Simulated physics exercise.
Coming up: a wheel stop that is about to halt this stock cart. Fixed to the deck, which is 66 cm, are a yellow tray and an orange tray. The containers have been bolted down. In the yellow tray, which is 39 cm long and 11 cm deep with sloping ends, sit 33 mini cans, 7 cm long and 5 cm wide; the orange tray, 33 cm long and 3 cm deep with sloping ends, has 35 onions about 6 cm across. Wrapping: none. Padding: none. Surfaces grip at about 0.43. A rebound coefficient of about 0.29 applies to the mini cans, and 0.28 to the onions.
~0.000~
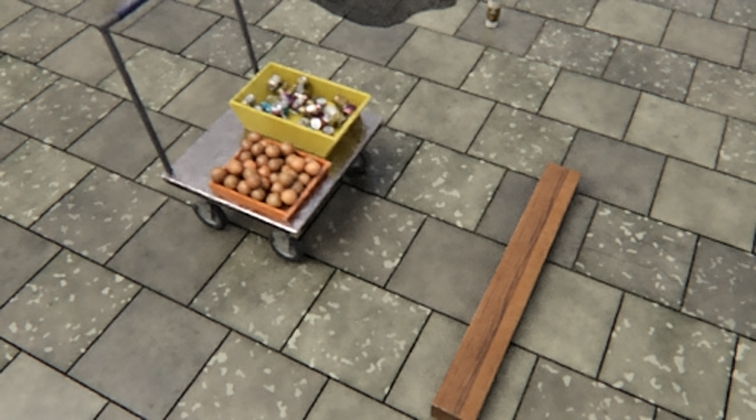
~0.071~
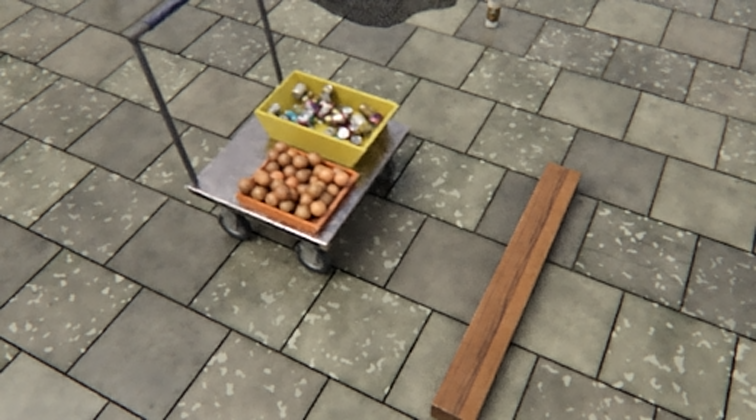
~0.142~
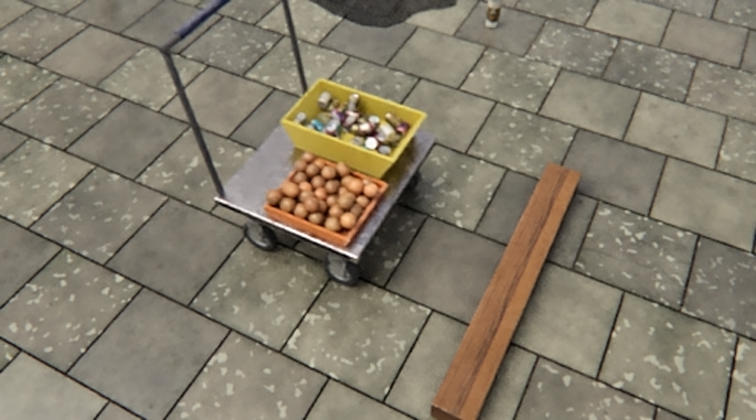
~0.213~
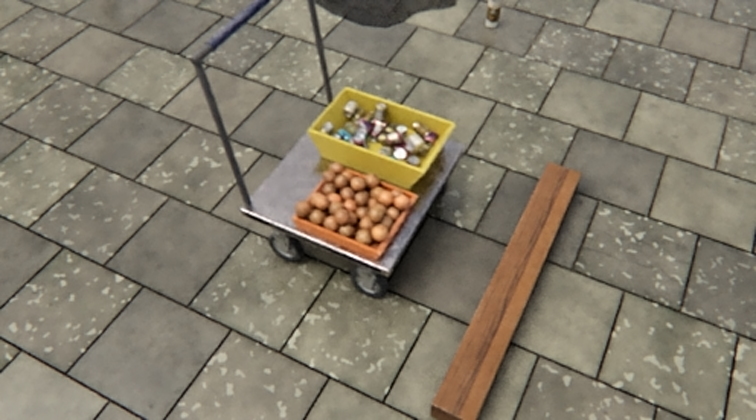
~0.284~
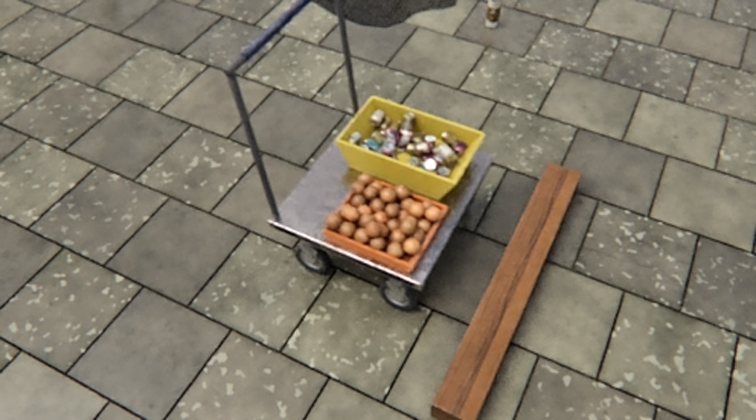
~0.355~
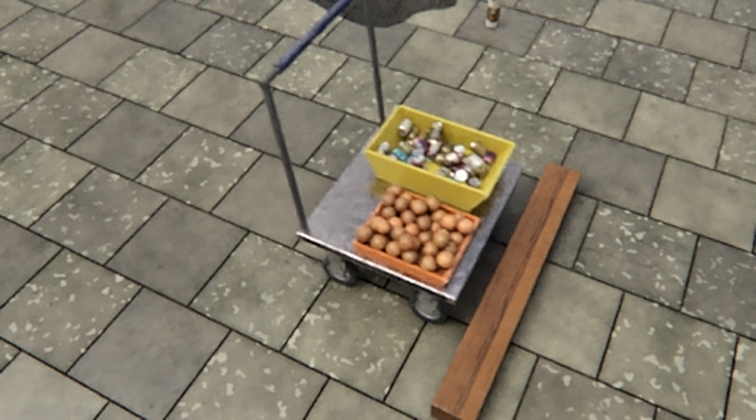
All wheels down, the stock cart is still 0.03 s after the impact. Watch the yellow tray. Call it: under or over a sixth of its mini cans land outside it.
Under.
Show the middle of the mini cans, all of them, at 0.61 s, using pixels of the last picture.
Centred roughly at (487, 177).
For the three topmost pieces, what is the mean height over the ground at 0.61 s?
I'd say near 50 cm.
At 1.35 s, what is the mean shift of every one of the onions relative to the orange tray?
On average they sit some 26 cm further right.
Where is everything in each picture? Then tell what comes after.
In the first frame (each is followed by its nearest rim corner in this view), yellow tray, (334, 139); orange tray, (286, 214); 76 cm short of the stop; none out.
The second frame shows yellow tray, (362, 149); orange tray, (315, 226); 63 cm short of the stop.
The third frame shows yellow tray, (392, 160); orange tray, (346, 239); 49 cm short of the stop.
The fourth frame shows yellow tray, (422, 171); orange tray, (378, 252); 36 cm short of the stop.
The fifth frame shows yellow tray, (453, 182); orange tray, (410, 265); 23 cm short of the stop.
The sixth frame shows yellow tray, (486, 194); orange tray, (444, 279); 10 cm short of the stop; none out.
After 0.39 s, impact.
After 0.49 s, yellow tray 33 in, 0 out and orange tray 30 in, 5 out.
After 0.61 s, yellow tray 33 in, 0 out and orange tray 28 in, 7 out.
After 0.84 s, yellow tray 33 in, 0 out and orange tray 23 in, 12 out.
Final count (at 1.35 s), yellow tray 33 in, 0 out and orange tray 23 in, 12 out. Asked share, 0 of 33, 0 per cent.
